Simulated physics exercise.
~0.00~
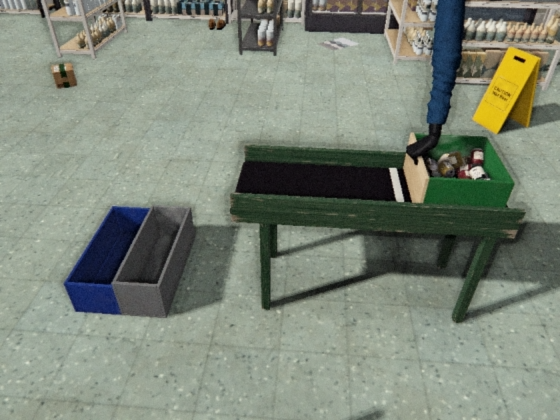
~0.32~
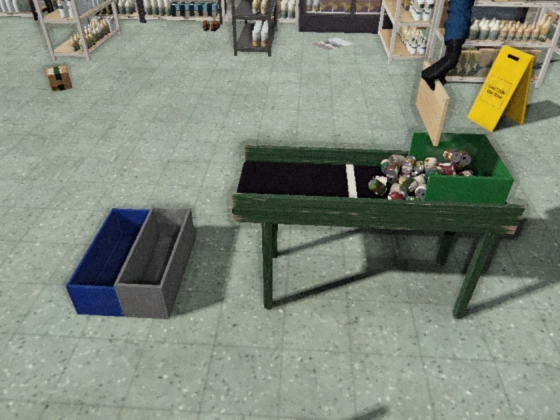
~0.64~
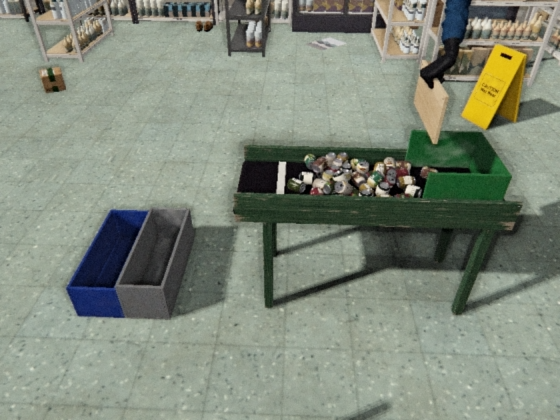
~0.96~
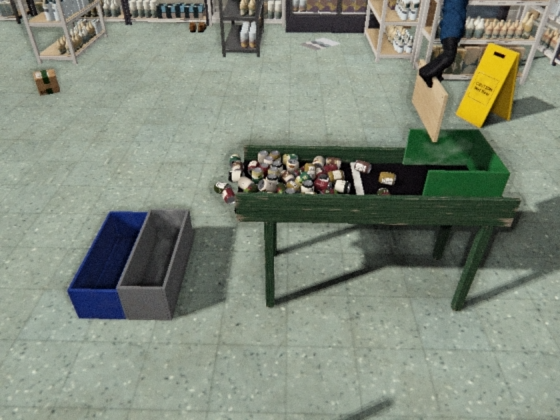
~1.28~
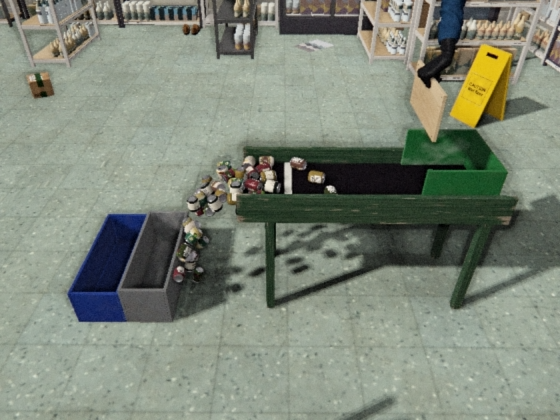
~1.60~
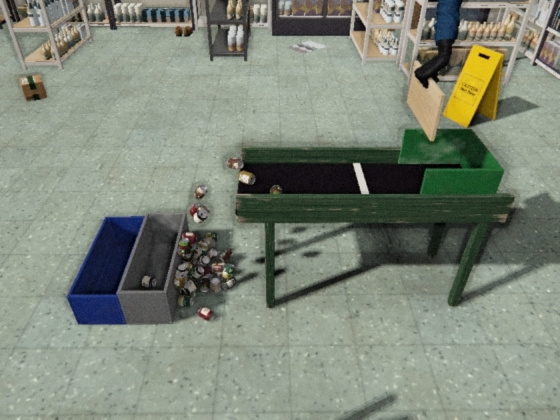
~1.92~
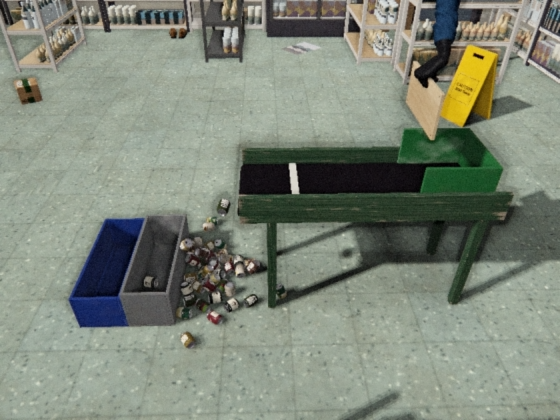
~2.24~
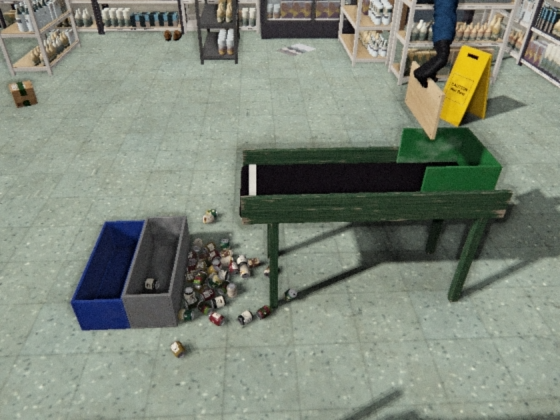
A robotic arm lifts a gate, and cans ride left, spilling mostly beside the grey tub.
